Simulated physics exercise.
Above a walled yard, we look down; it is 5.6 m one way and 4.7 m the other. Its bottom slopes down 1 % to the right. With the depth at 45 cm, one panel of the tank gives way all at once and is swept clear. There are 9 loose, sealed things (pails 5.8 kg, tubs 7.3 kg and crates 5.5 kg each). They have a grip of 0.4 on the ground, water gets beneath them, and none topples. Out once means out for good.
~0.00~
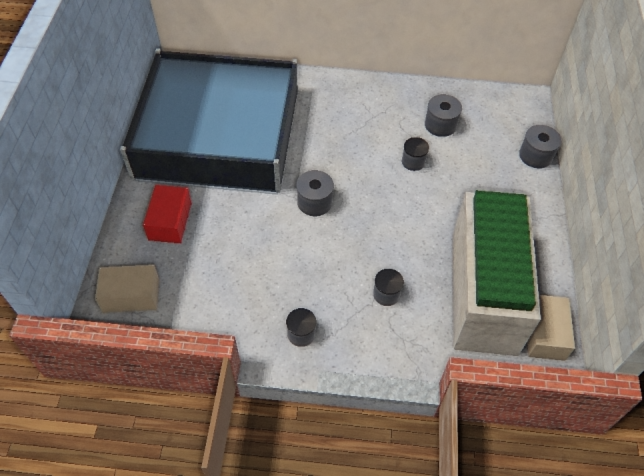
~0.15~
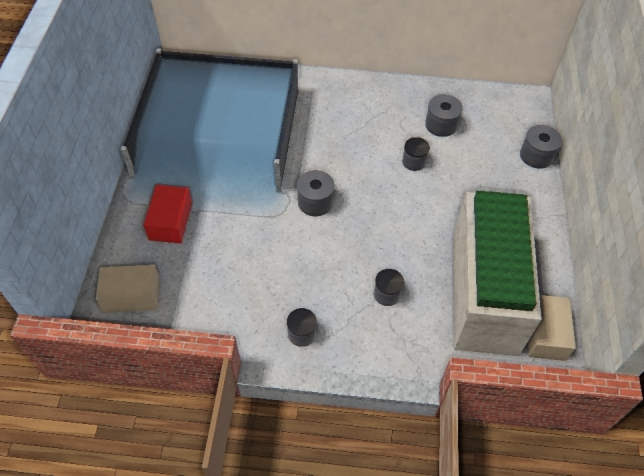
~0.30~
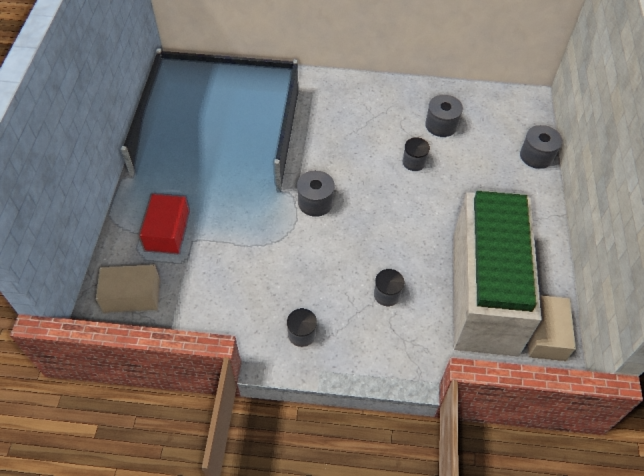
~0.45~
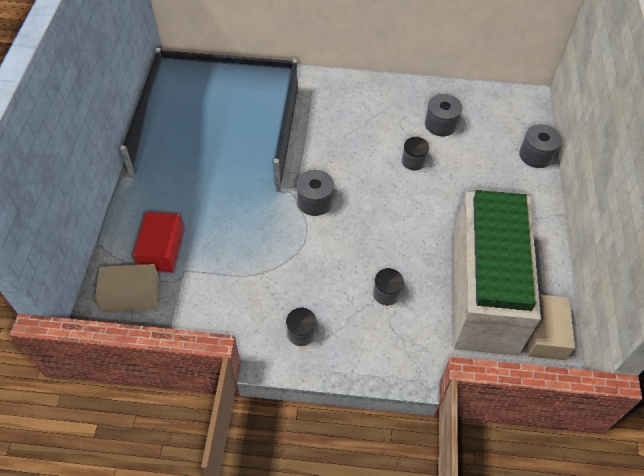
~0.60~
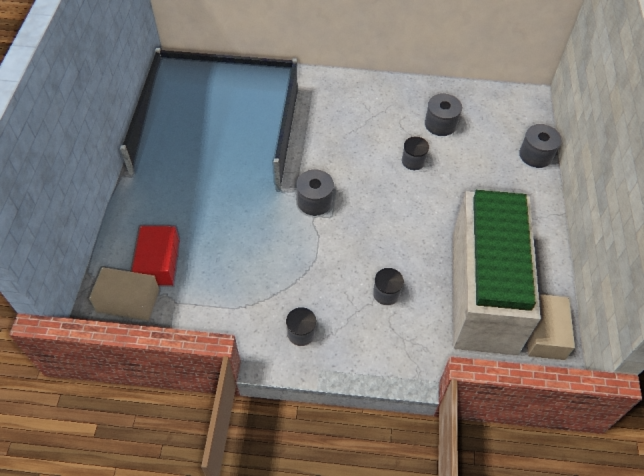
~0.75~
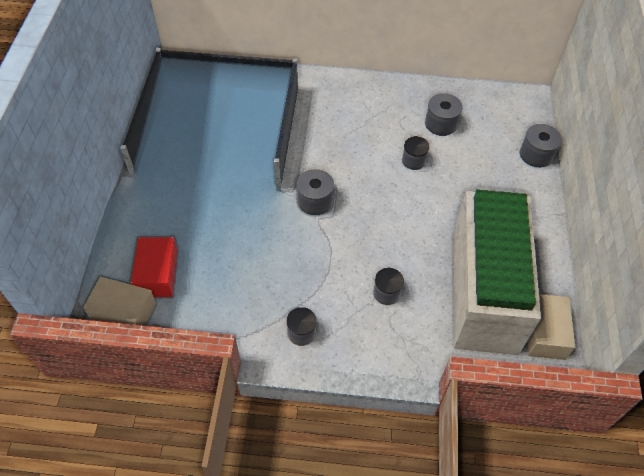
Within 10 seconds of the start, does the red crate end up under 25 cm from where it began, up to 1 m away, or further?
Further than 1 m.
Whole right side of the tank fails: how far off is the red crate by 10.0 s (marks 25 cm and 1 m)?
From there, the red crate remains planted.
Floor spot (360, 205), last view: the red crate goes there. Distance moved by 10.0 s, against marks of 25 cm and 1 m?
As it turns out, it creeps some distance.
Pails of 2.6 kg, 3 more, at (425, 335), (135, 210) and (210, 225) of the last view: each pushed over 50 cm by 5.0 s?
Result, in listed order: Not exceeded / exceeded / exceeded.
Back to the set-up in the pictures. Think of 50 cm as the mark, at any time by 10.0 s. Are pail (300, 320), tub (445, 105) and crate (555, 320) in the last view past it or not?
In sequence - crossed the line; stayed below the line; crossed the line.
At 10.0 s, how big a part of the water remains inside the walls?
64 %.
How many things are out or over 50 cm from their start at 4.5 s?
Tally: 4.
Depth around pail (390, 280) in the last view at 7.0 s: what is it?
4 cm.
After 2.0 s the red crate is near (184, 290), 1.3 m from its start, afloat; 0 of 9 are out; 2 afloat.
After 4.5 s the red crate is near (441, 340), 3.5 m from its start, afloat; 1 of 9 are out; 3 afloat.
After 7.0 s the red crate is near (442, 342), 3.5 m from its start, afloat; 1 of 9 are out; 3 afloat.
After 10.0 s the red crate is near (441, 342), 3.5 m from its start, afloat; 2 of 9 are out; 3 afloat.
